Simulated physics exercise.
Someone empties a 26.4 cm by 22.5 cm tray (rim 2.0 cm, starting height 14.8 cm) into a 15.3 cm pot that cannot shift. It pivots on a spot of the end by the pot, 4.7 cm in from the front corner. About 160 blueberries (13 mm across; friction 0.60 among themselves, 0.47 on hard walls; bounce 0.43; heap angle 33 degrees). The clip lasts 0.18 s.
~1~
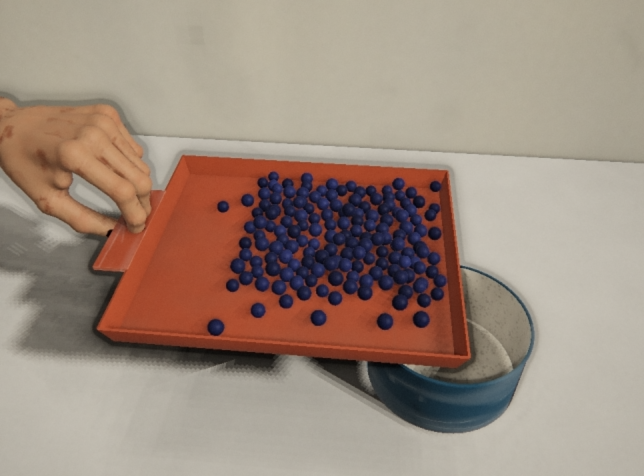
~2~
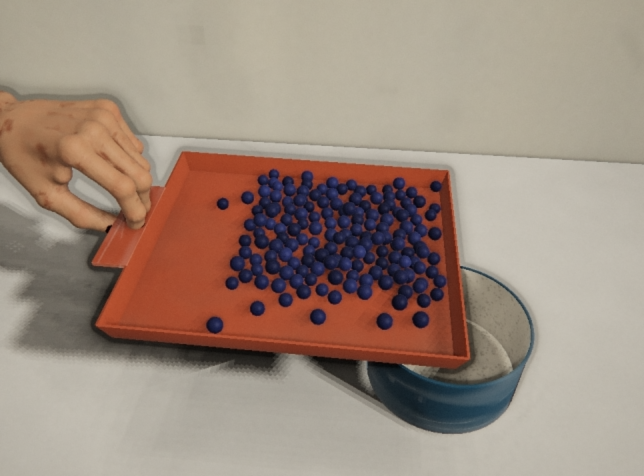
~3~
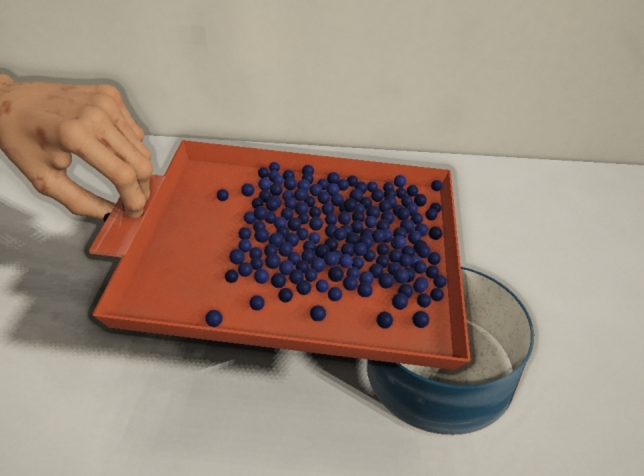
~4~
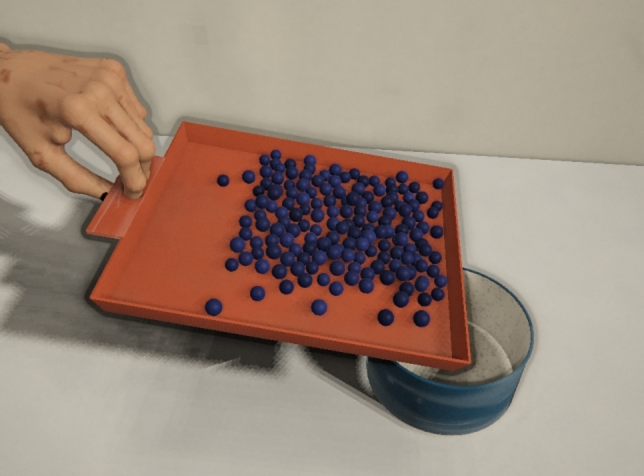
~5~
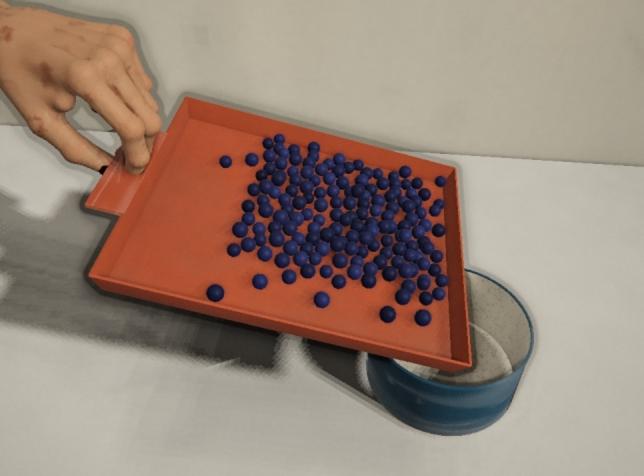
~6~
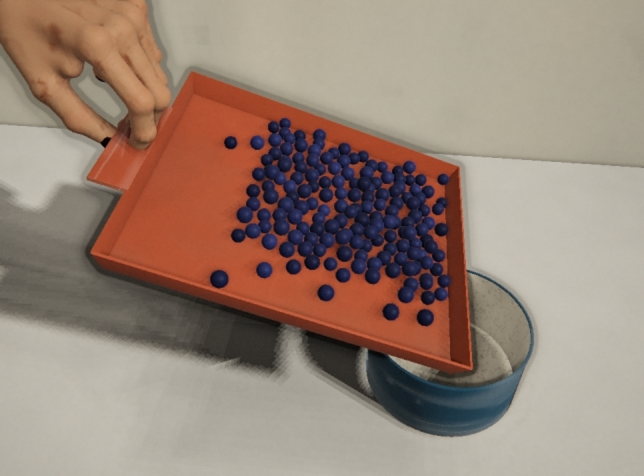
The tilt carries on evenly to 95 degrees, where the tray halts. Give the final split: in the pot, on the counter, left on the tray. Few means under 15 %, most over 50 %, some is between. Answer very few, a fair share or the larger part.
Pot a fair share, counter the larger part, tray very few.
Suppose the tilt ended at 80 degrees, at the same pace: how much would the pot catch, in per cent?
Then about 40 per cent.
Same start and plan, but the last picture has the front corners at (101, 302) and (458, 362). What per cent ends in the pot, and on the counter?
Pot 0, counter 100.
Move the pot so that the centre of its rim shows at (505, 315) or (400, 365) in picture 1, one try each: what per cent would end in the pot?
Some 55 and 5 per cent.
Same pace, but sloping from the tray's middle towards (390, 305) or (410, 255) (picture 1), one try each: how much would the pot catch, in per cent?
Some 0 and 55 per cent.
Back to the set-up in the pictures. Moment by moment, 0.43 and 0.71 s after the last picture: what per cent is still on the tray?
About 90, 5.
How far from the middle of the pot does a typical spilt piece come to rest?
Some 16 cm.
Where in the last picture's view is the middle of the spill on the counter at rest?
Near (564, 447).
Then, 0.25 s after the last picture, tilt 58 degrees; the tray holds 100 %, the pot 0 %.
Then, 0.43 s after the last picture, tilt 83 degrees; the tray holds 90 %, the pot 0 %.
Then, 0.71 s after the last picture, tilt 95 degrees; the tray holds 5 %, the pot 30 %.
In the end, pot 30 %, counter 70 %, tray 0 %.
